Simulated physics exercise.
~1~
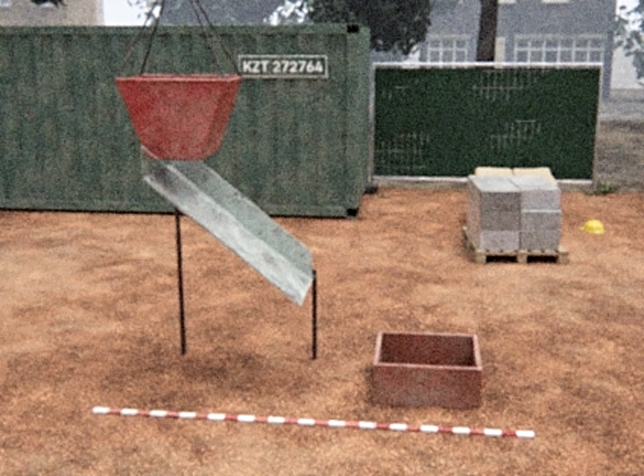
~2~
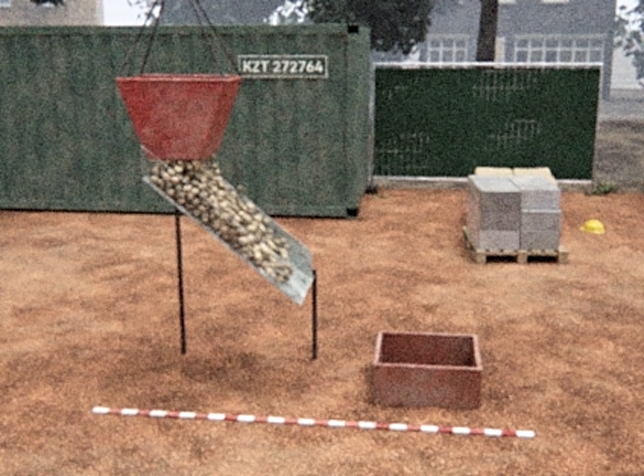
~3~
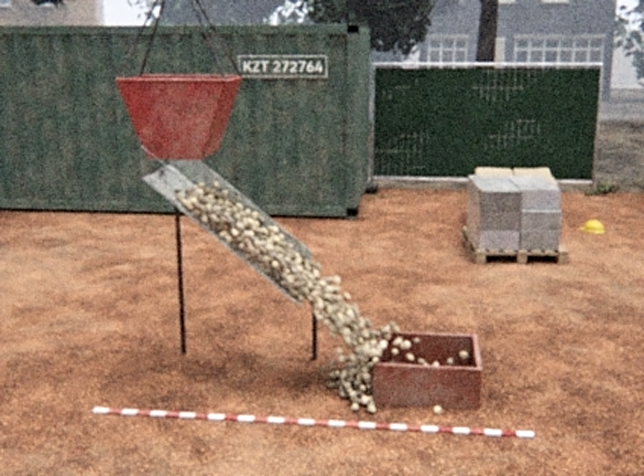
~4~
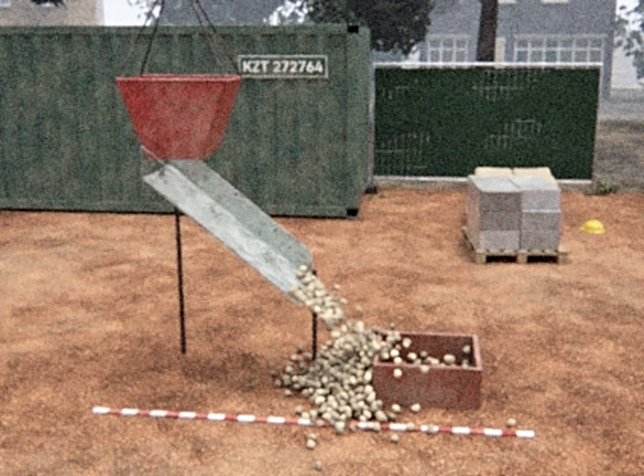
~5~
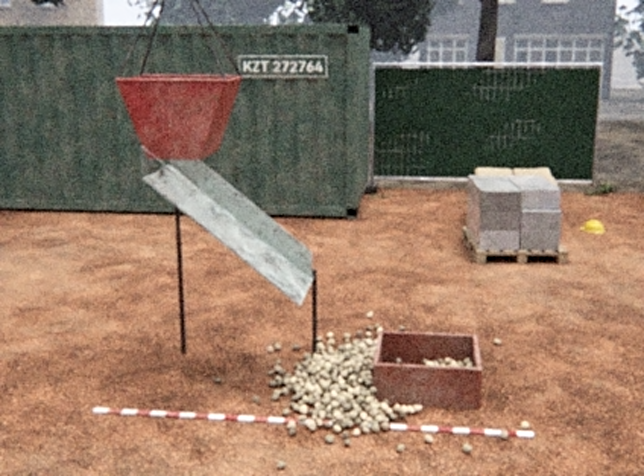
A red skip hung in front of a green container as pale stones slid down a sloping metal chute toward a low reddish bin. Most piled up on the ground left of the bin, some landed inside, and a few scattered beyond it.
